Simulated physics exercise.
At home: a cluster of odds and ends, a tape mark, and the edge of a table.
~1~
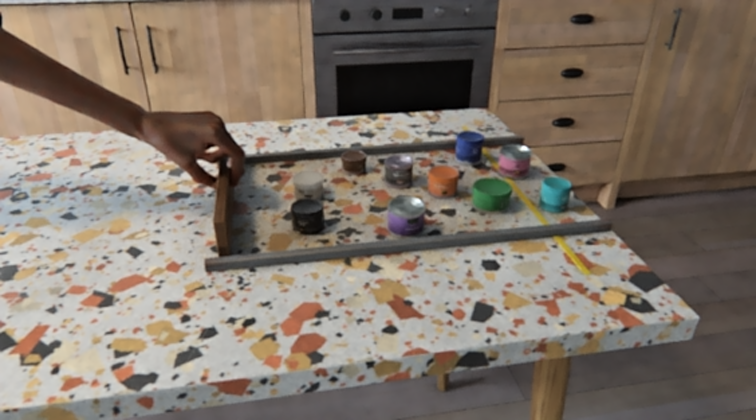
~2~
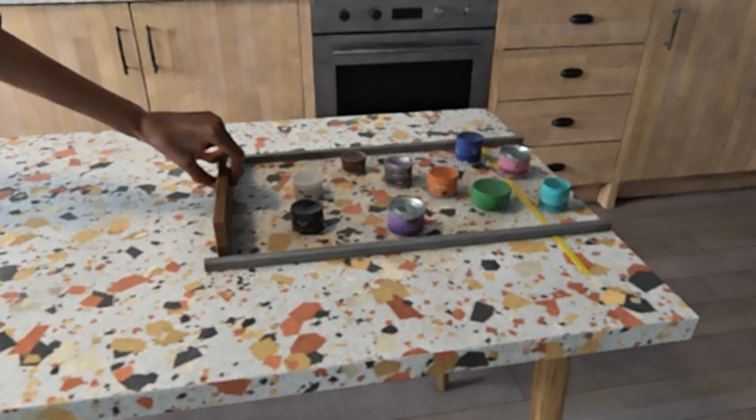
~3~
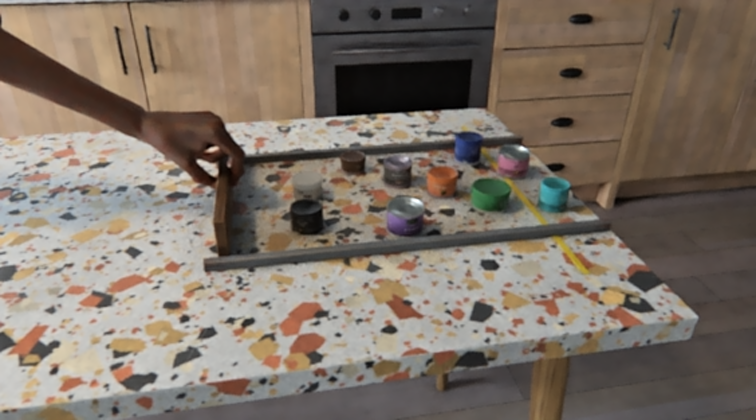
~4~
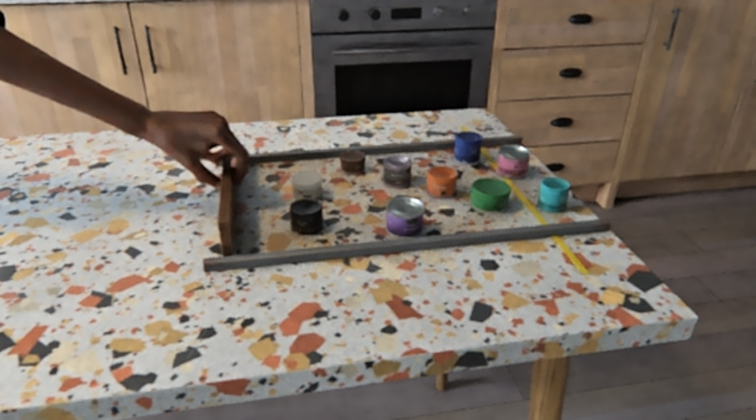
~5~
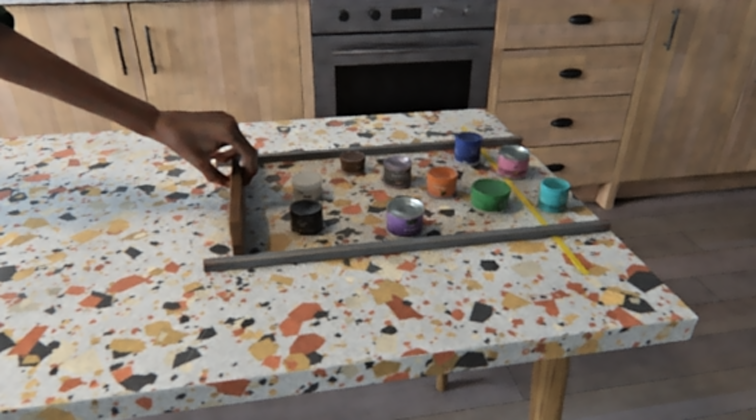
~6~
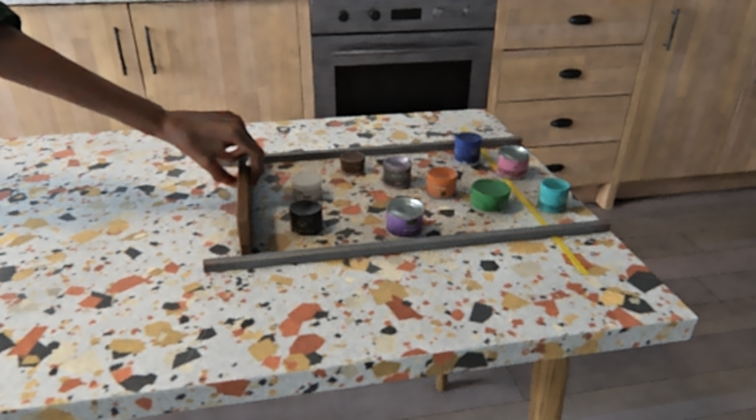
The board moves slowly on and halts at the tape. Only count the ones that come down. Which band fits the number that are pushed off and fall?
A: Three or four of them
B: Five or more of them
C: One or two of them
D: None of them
C.
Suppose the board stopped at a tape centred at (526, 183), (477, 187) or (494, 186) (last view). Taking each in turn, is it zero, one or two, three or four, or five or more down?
So, going place by place, I'd say three or four; none at all; one or two.
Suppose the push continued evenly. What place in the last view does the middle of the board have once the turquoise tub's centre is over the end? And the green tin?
I'd put it close to (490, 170), and close to (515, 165) for the other one.
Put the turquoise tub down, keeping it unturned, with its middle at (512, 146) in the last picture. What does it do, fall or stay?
Here the turquoise tub goes off.
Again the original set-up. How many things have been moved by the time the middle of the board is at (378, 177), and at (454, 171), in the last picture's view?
5 and 8.
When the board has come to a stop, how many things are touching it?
The count comes out at 5.
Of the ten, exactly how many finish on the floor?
Count: 1.
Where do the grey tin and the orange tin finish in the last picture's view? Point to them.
Final spots - grey tin (509, 157), orange tin (541, 180).
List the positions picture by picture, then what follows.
Turquoise tub (555, 195); pink pot (515, 162); blue tin (469, 148); board (226, 189); tape (512, 184), in the first frame.
Pink pot (514, 162); orange tin (443, 182), in the second frame.
Blue tin (468, 148); white tin (308, 187), in the third frame.
Turquoise tub (554, 195); purple tin (405, 218), in the fourth frame.
Pink pot (513, 163); green tin (490, 196), in the fifth frame.
Turquoise tub (553, 196); pink pot (513, 163); blue tin (468, 149); board (245, 188); tape (510, 184), in the sixth frame.
Soon after, none off yet; turquoise tub at rest near (553, 196); pink pot at rest near (513, 163); blue tin at rest near (468, 149).
At rest, the number that fall off is one or two; fallen, turquoise tub.
